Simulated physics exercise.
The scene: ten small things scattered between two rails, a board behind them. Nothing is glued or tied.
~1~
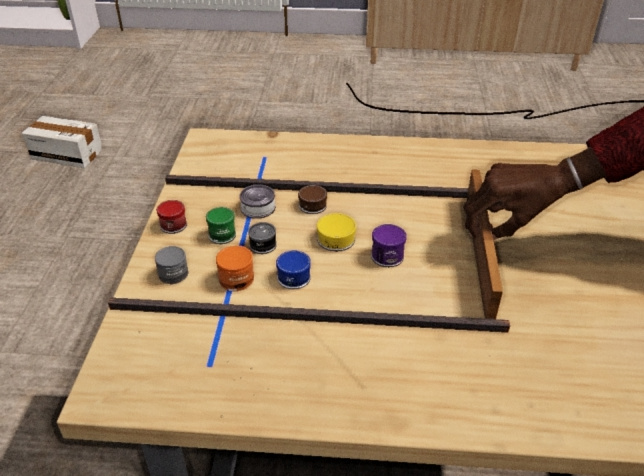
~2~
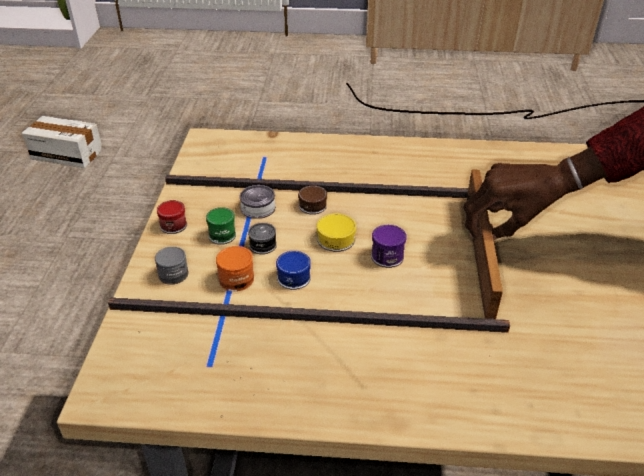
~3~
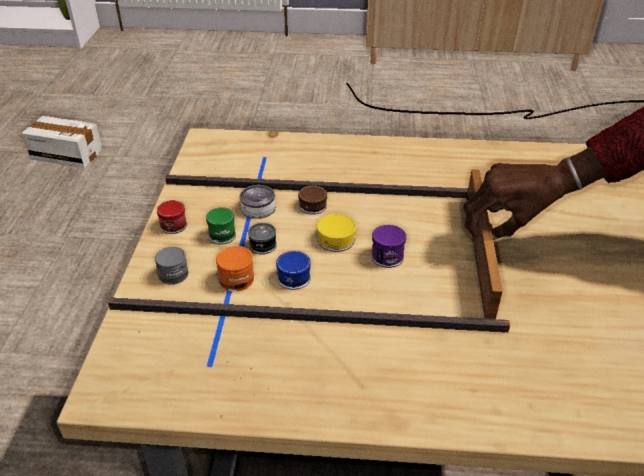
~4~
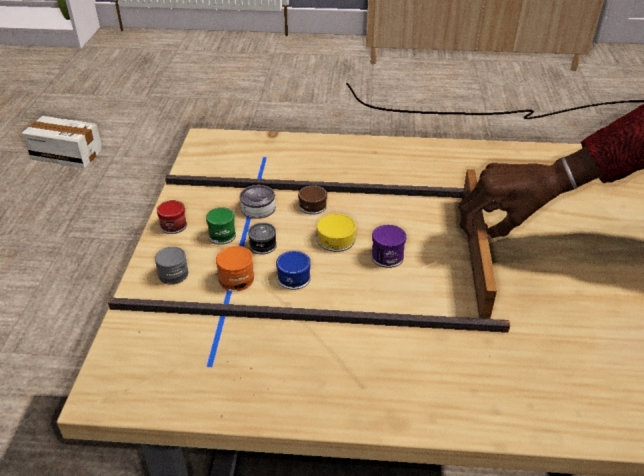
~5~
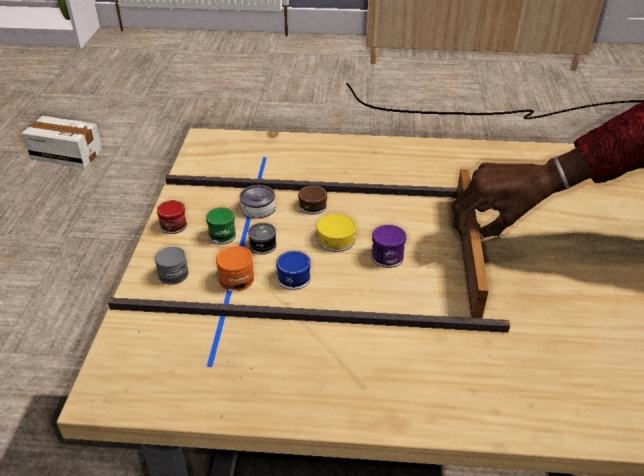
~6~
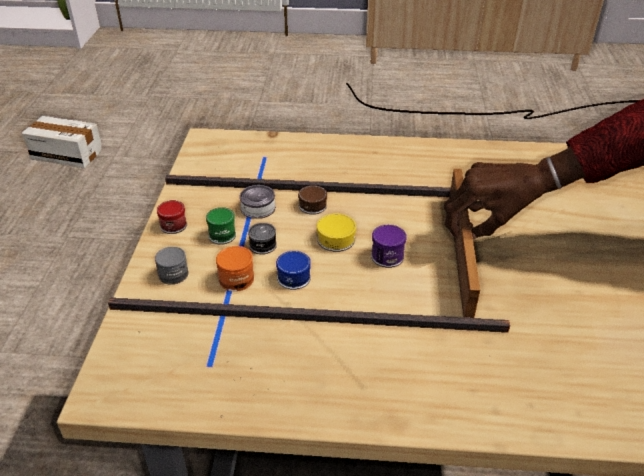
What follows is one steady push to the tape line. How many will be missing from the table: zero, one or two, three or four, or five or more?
In the end the number that fall off is zero.
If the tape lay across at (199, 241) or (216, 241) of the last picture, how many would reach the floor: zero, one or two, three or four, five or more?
Taking them in turn, one or two; just one or two.
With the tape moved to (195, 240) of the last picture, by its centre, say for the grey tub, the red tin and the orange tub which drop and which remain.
The grey tub goes over; the red tin goes over; the orange tub holds on.
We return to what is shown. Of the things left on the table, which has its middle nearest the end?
The red tin ends nearest.
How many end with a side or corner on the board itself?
That makes 4.
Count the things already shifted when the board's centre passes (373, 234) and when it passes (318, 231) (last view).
By then 2, and 3.
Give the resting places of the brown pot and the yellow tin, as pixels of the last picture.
The brown pot at (239, 197), the yellow tin at (228, 220).
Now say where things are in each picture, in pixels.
The first picture shows red tin (172, 217); grey tub (172, 266); green pot (221, 225); board (482, 239); tape (242, 243).
The second picture shows grey tub (172, 266); orange tub (235, 269).
The third picture shows green pot (221, 226); blue pot (294, 270).
The fourth picture shows red tin (172, 217); white pot (258, 202).
The fifth picture shows grey tub (172, 266); black pot (263, 238).
The sixth picture shows red tin (172, 217); grey tub (172, 266); green pot (221, 226); board (463, 238); tape (242, 243).
Early on, none off yet; red tin at rest near (172, 217); grey tub at rest near (172, 266); green pot at rest near (221, 226).
Finally, the number that fall off is zero.
